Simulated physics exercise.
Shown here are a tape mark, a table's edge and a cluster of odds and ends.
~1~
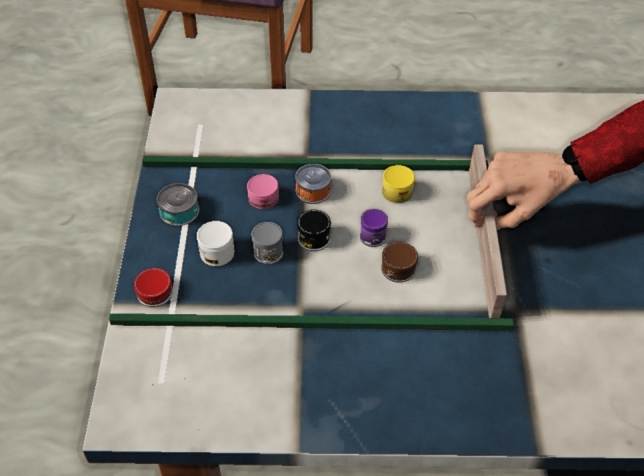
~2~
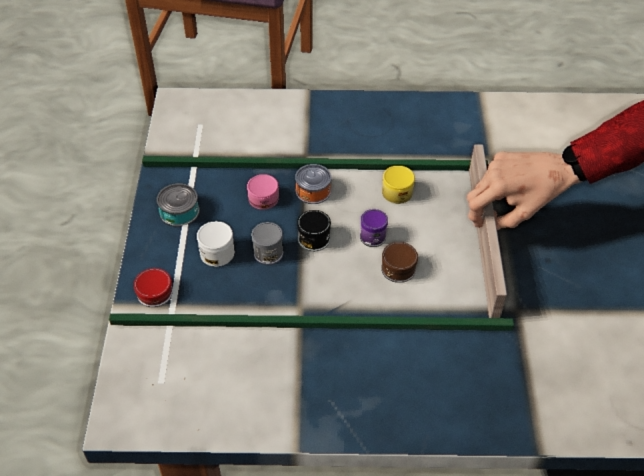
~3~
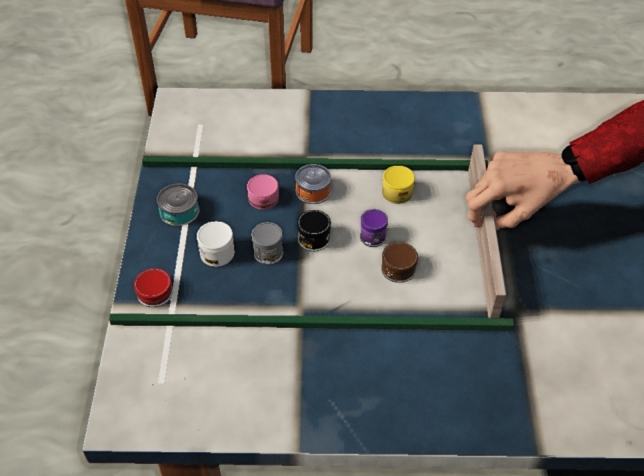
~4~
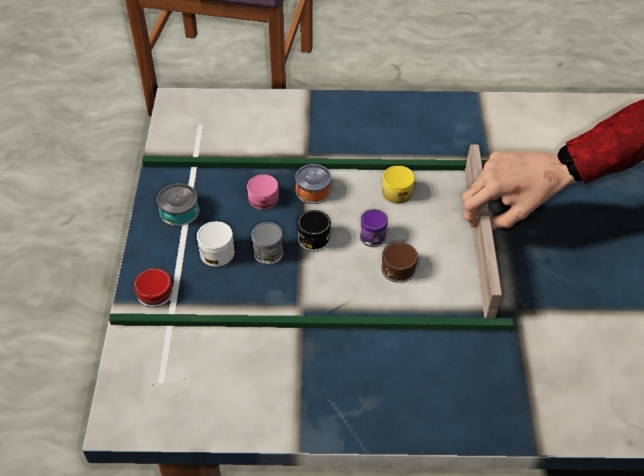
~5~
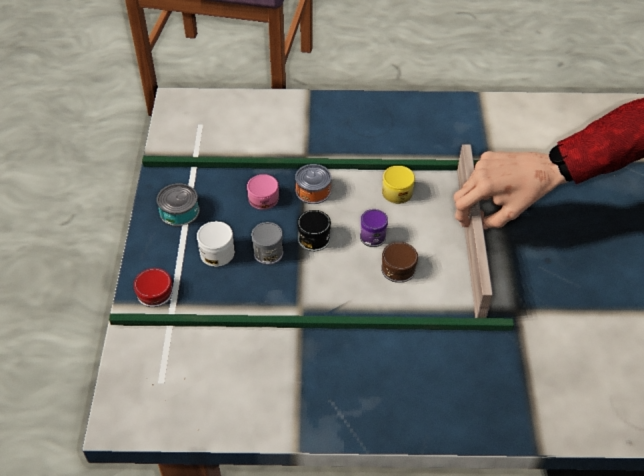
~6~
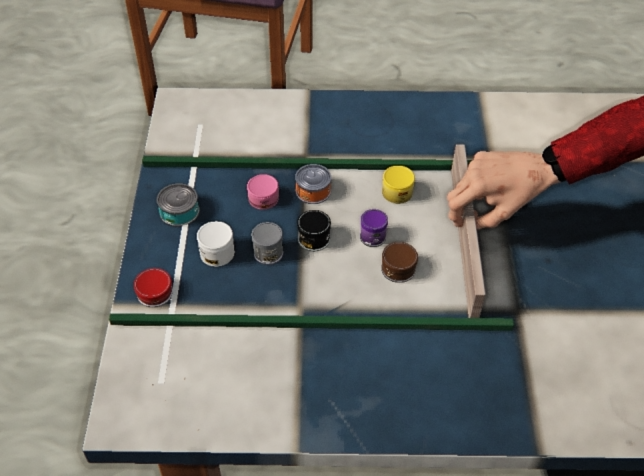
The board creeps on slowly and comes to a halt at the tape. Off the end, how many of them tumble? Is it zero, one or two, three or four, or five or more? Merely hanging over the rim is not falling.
I reckon the number that spills over the end lands at one or two.
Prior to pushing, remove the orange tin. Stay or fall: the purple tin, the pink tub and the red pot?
Purple tin still up; pink tub still up; red pot still up.
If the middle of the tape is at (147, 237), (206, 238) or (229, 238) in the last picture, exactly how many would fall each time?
5, 0, 0.
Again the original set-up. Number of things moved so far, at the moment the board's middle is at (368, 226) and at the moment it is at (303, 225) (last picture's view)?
First 3, then 7.
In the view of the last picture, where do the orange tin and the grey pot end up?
First (145, 173), then (129, 253).
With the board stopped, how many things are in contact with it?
It adds up to 3.
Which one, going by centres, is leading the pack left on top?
The turquoise tin.
Soon after, none off yet; red pot at rest near (154, 288); turquoise tin at rest near (178, 205); white tub at rest near (216, 244).
By the end, the number that fall off is one or two; fallen, white tub.
